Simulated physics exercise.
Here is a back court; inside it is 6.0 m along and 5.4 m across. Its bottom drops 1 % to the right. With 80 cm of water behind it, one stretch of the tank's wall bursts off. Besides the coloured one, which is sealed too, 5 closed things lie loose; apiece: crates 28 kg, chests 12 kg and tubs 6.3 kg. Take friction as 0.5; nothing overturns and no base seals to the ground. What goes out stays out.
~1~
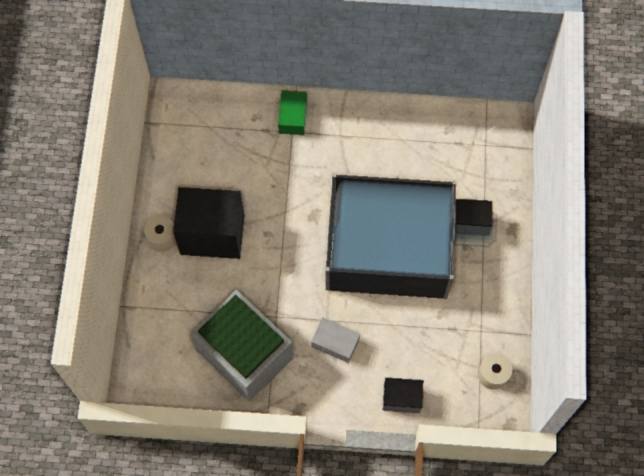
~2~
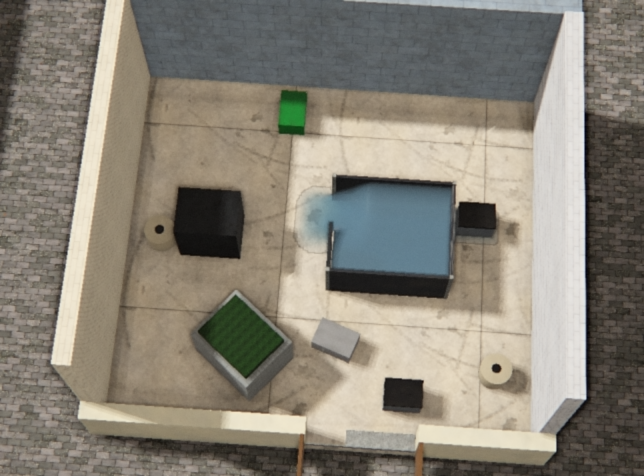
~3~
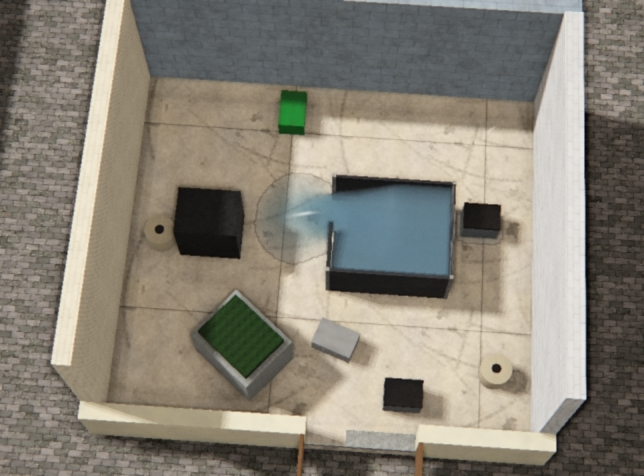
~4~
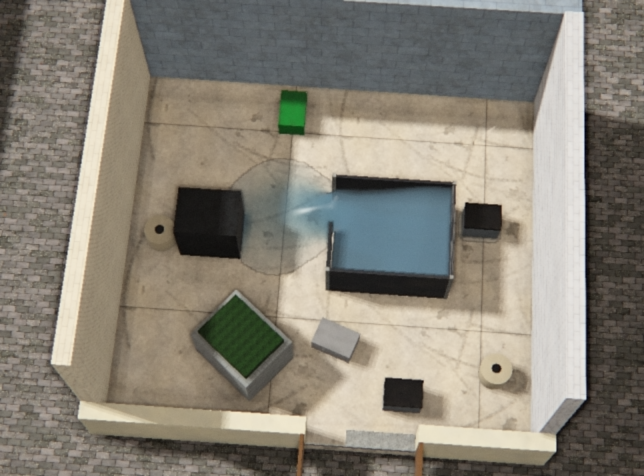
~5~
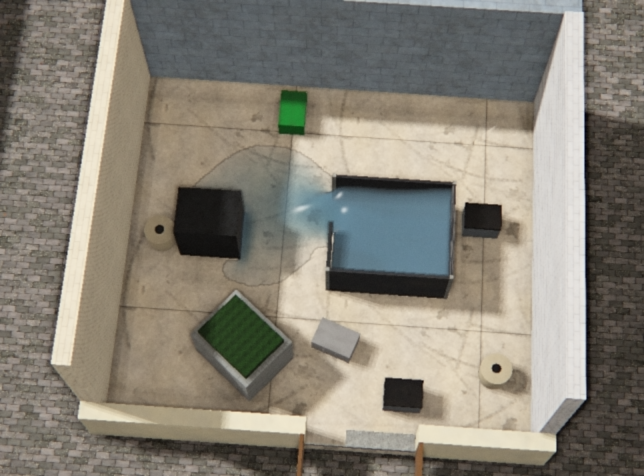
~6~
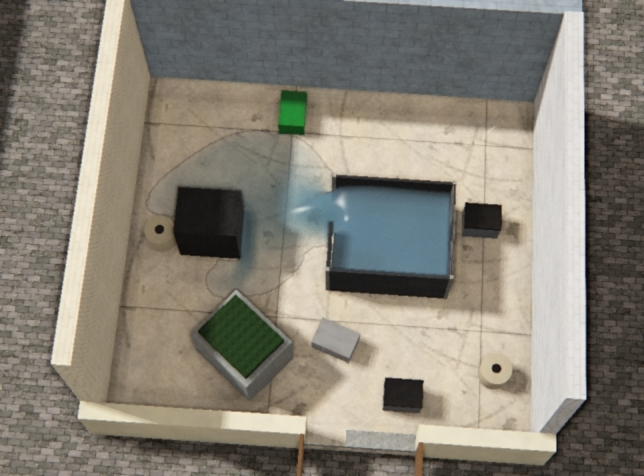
We see a walled court with a tank of blue water among scattered boxes; water bursts from the tank's left side and spreads around a black box, while a small dark box at its right shifts slightly rightward.
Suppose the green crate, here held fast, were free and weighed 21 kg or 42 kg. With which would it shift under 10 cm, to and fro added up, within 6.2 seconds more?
Verdict: Neither load is enough.
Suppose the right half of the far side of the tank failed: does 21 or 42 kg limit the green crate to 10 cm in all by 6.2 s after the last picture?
Then neither load is enough.
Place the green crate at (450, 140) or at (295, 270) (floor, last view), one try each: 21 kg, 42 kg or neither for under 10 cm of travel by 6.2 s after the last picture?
In that order: Only the larger holds; either load holds.
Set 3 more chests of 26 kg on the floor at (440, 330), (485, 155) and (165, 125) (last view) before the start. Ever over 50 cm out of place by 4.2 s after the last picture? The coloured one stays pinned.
In that order: Under, short of it, more.
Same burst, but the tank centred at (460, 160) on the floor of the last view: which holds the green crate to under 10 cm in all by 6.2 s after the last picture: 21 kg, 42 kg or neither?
In that case neither load is enough.
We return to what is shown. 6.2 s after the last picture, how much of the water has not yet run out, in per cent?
Some 96 per cent remains.
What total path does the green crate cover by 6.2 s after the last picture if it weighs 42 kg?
About 40 cm.
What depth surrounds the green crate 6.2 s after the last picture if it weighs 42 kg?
About 6 cm.
Then, 0.6 s after the last picture the green crate would be 0 cm from its start with 21 kg and 0 cm from its start with 42 kg; 3 cm of water round it then.
Then, 2.3 s after the last picture the green crate would be 3 cm from its start with 21 kg and 0 cm from its start with 42 kg; 9 cm of water round it then.
Then, 4.2 s after the last picture the green crate would be 156 cm from its start with 21 kg and 38 cm from its start with 42 kg; 8 cm of water round it then.
Then, 6.2 s after the last picture the green crate would be 203 cm from its start with 21 kg and 38 cm from its start with 42 kg; 6 cm of water round it then.
